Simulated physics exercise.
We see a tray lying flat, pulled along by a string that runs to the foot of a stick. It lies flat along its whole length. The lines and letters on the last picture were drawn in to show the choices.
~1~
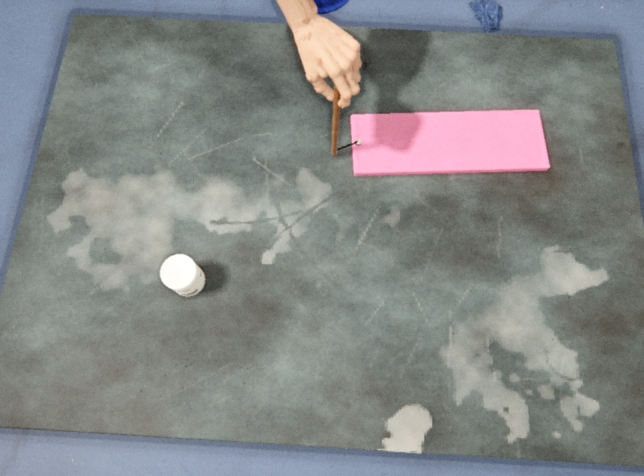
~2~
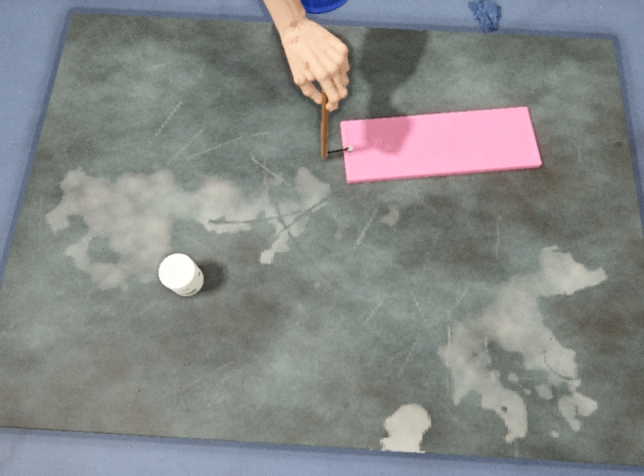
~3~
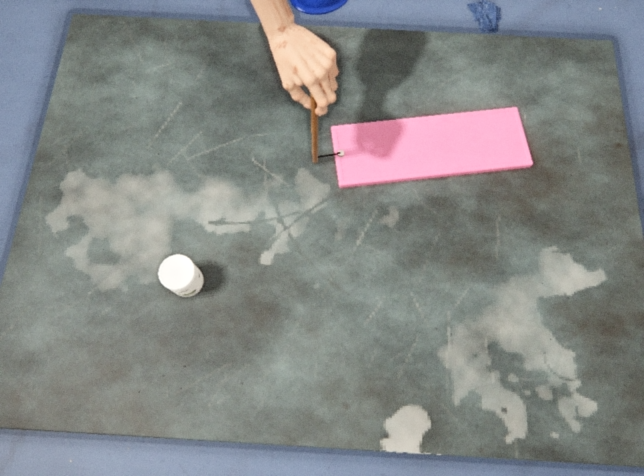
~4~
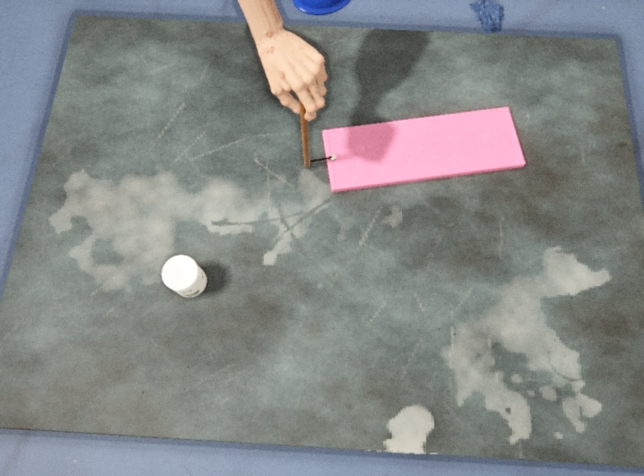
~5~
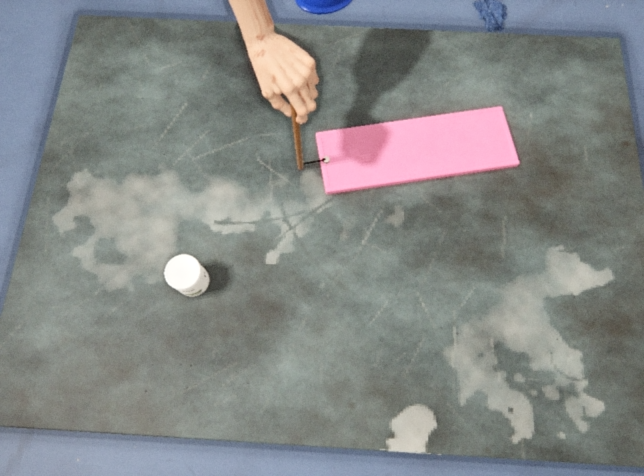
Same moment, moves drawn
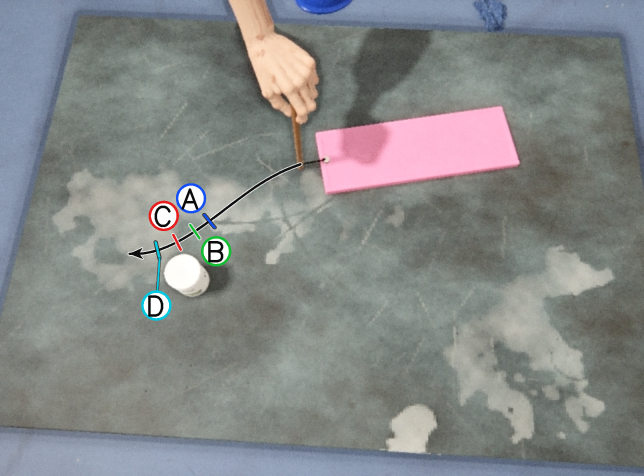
A pink tray sliding slowly left across a mottled dark surface as a hand draws it with a stick, white jar standing nearby.
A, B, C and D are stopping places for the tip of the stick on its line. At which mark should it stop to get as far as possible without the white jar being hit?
C.
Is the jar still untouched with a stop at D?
No.
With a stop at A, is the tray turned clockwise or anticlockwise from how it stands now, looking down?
For that mark, anticlockwise.
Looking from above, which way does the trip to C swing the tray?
Anticlockwise.
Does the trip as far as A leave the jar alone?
Yes.
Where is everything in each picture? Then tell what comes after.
In the first picture, pink tray (449, 140); white jar (184, 277).
In the second picture, pink tray (440, 142); white jar (183, 276).
In the third picture, pink tray (431, 145); white jar (182, 277).
In the fourth picture, pink tray (423, 147); white jar (186, 277).
In the fifth picture, pink tray (417, 147); white jar (188, 277).
On the marked copy, A at (209, 221); B at (195, 231); C at (177, 242); D at (158, 250); the route from (300, 164) via (220, 214) to (129, 254).
Following C. Soon after the start, foot of the stick (256, 188), middle of the tray (371, 159).
Later, foot of the stick (216, 217), middle of the tray (330, 175).
In the end, foot of the stick (178, 243), middle of the tray (292, 193); nothing has been touched.
As for the rest, A is safe but short; B is safe but short; D is too far, the jar has been hit.
